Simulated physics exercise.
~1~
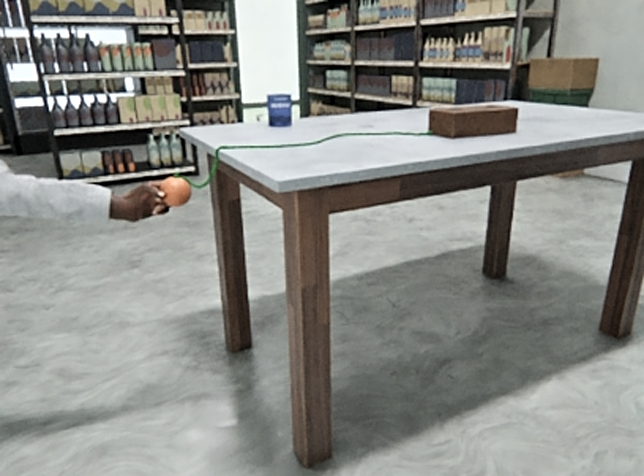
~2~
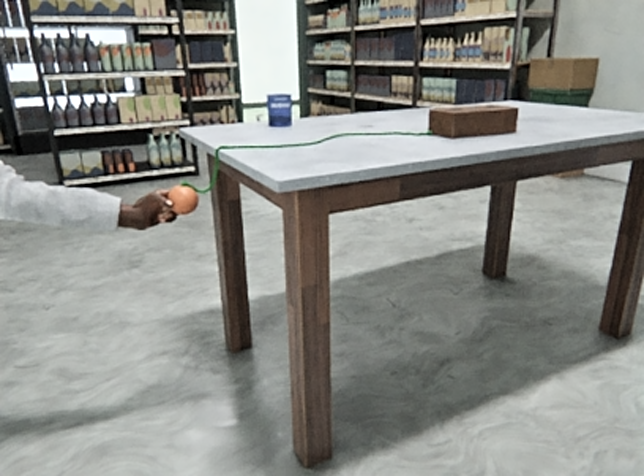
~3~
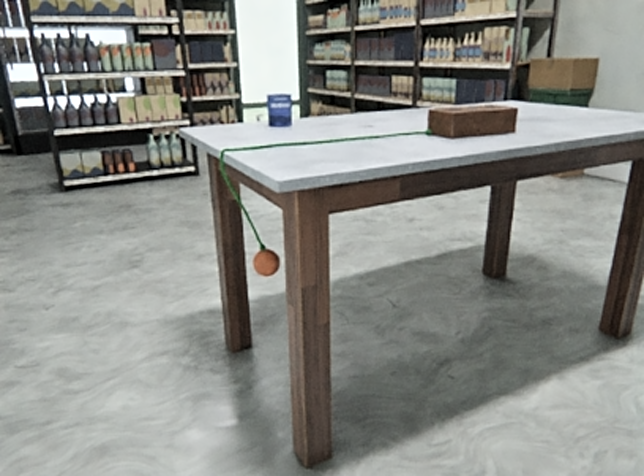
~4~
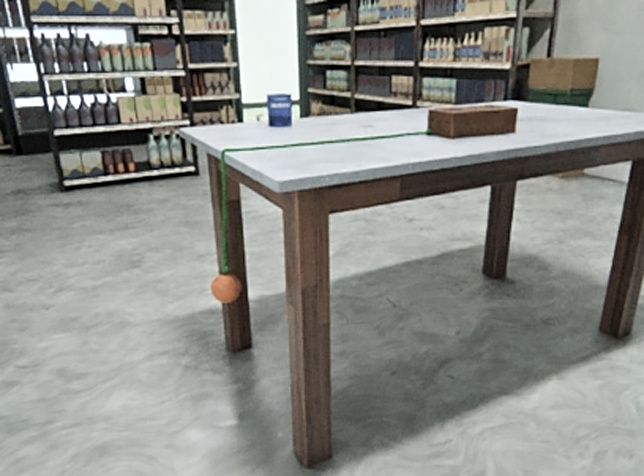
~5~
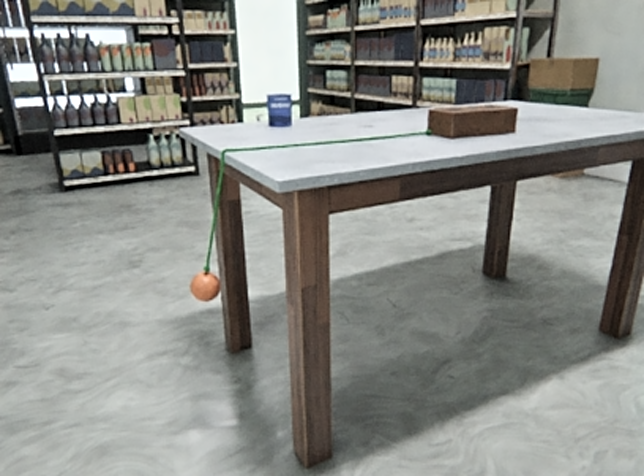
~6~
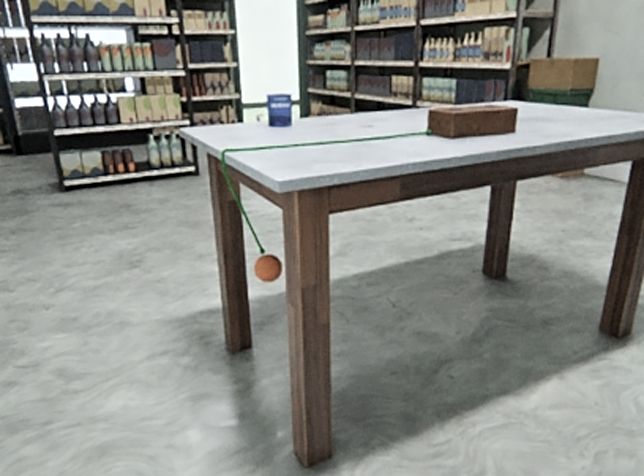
In a storeroom with a grey floor and shelves of bottles and boxes, seen from in front of a pale-topped table with wooden legs, a hand in a white sleeve holds an orange ball-like fruit off the left edge. A green shoelace runs from it across the top to a brown brick, with a small blue cup standing near the back. The hand shifts slightly right, then lets go and withdraws. The orange drops, the shoelace pulls straight, and it swings left, then back right. It ends dangling below the edge, while brick and cup stay put.
